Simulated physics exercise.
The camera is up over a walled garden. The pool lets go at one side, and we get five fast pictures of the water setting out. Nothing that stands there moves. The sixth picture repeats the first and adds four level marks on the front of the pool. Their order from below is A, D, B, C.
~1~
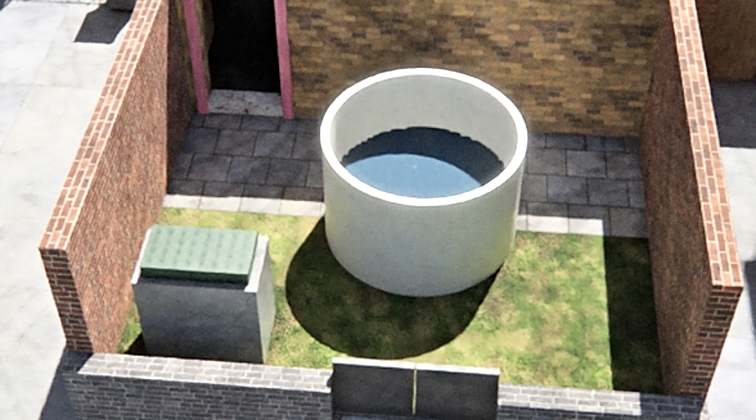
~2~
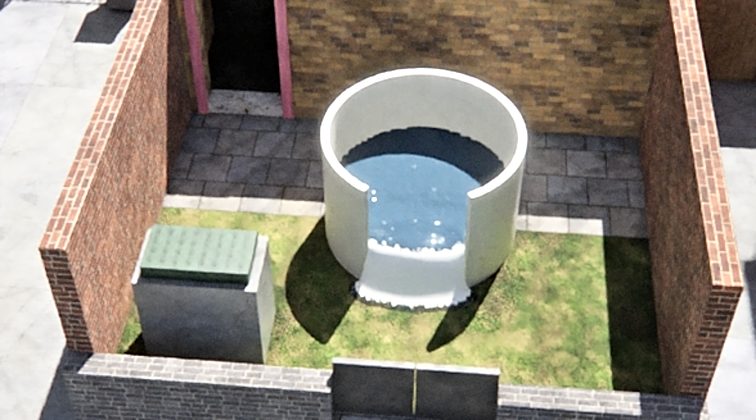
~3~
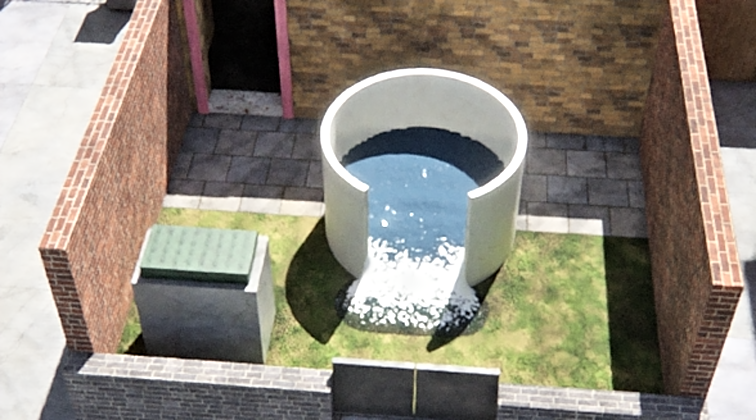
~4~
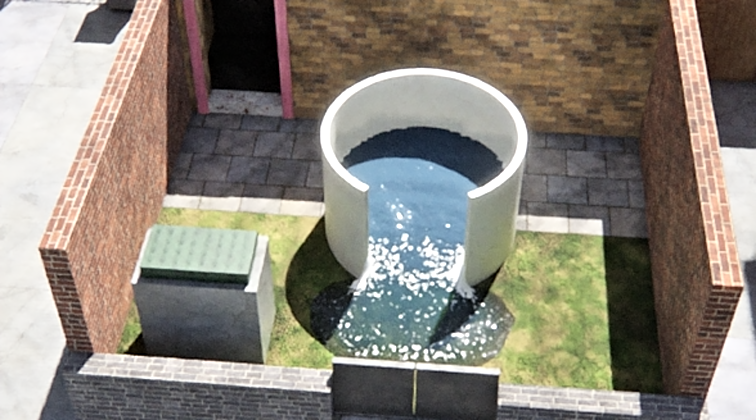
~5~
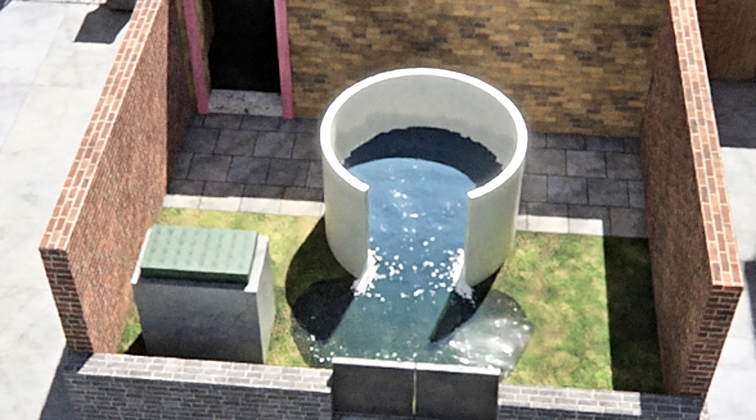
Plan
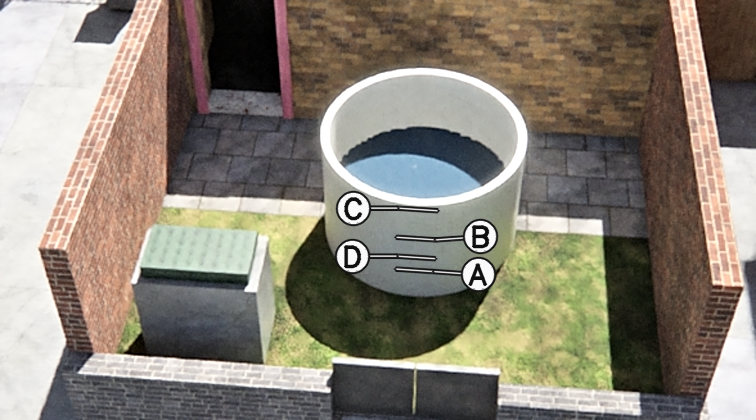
In a walled garden, a round white pool of still water opened at the front, and water poured out in a foaming rush, then spread over the grass toward the gate.
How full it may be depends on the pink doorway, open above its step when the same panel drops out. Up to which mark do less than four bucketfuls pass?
It is B.
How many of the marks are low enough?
Three.
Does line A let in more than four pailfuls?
No, not at all.
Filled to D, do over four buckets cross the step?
No, not at all.
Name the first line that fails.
The answer is C.
In white, A at (415, 270); B at (416, 238); C at (417, 209); D at (415, 257); from the bottom up A, D, B, C.
If A is chosen, nothing gets over.
If B is chosen, a splash gets over, under a bucket.
If C is chosen, about 12 bucketfuls get in.
If D is chosen, nothing gets over.
